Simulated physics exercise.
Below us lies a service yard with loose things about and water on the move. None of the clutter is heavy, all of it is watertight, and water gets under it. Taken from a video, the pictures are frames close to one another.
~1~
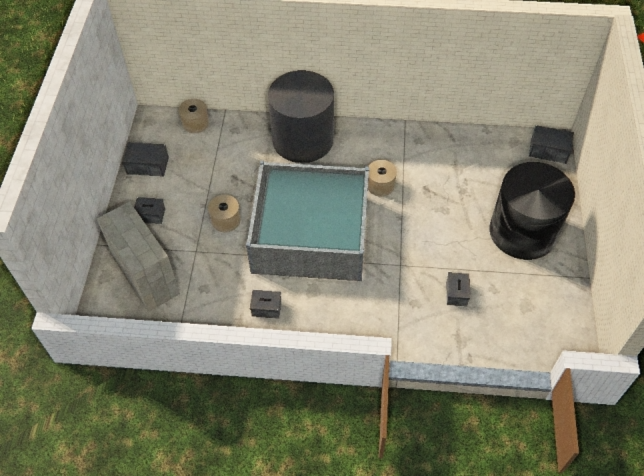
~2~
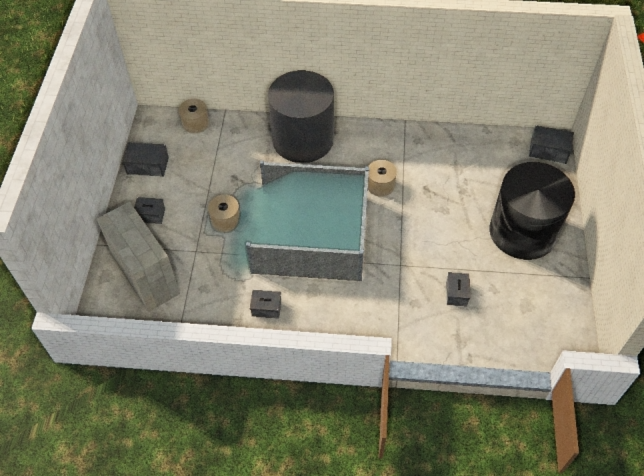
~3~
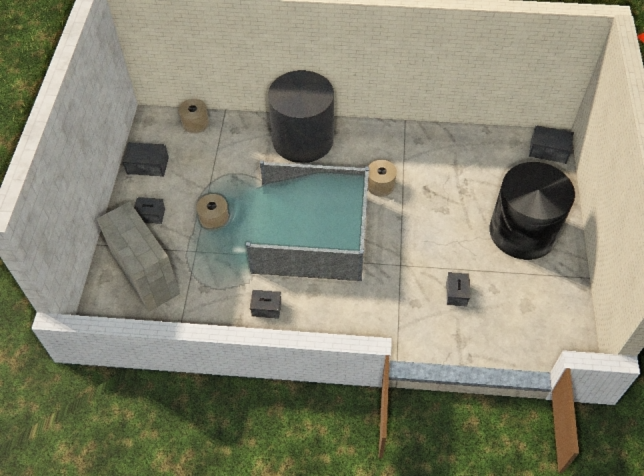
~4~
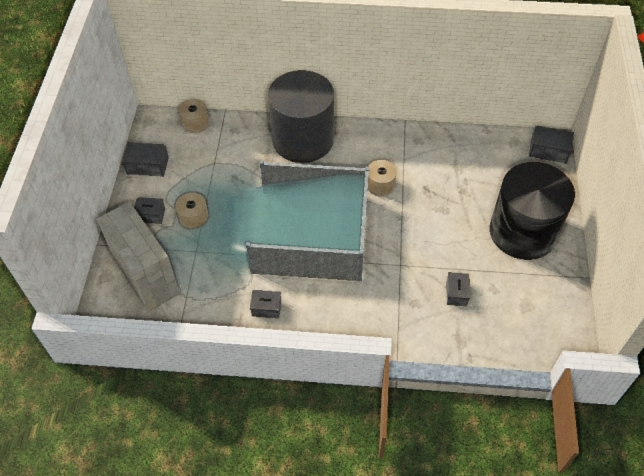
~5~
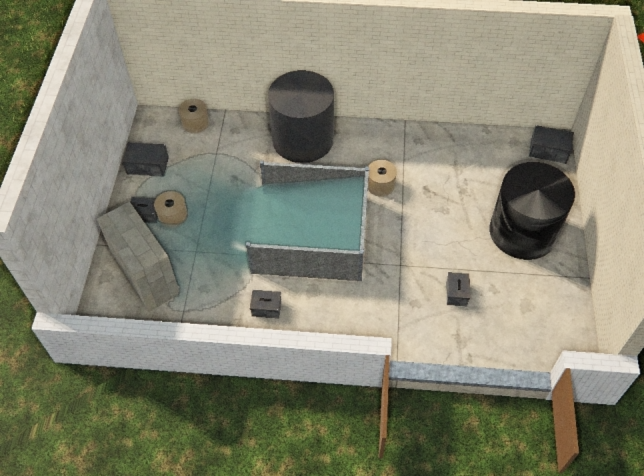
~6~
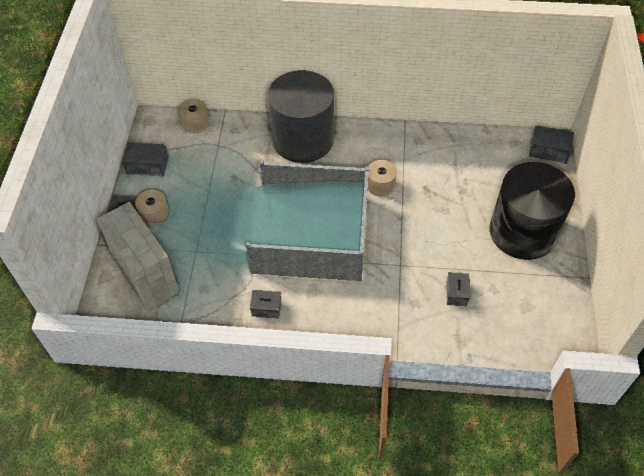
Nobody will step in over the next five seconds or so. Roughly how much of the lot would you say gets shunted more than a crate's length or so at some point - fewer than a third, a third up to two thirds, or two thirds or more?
Middle band.
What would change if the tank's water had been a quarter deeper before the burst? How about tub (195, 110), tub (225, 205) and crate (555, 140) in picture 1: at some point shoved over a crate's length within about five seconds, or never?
Beyond that, then beyond that, then not beyond that.
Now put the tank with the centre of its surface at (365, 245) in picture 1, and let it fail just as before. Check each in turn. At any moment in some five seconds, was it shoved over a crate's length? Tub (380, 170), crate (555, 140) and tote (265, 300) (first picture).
Taking them in turn: Kept near its start; kept near its start; got sent well off.
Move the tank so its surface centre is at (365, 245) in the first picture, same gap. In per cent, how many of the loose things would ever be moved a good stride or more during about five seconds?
About 60 in a hundred.
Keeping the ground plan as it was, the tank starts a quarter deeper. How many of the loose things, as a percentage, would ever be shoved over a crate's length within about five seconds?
I'd say close to 60 per cent of the things.
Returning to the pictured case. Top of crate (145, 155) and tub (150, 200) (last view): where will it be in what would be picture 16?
Roughly (162, 96) and (163, 121).
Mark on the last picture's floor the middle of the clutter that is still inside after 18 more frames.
Roughly at (324, 190).
A moment on, 1 of 8 are well off their spots; 1 afloat.
Next, 2 of 8 are well off their spots; 3 afloat.
Later, 4 of 8 are well off their spots; 3 afloat.
In the end, 5 of 8 are well off their spots, and 5 have been at some point; 4 afloat.
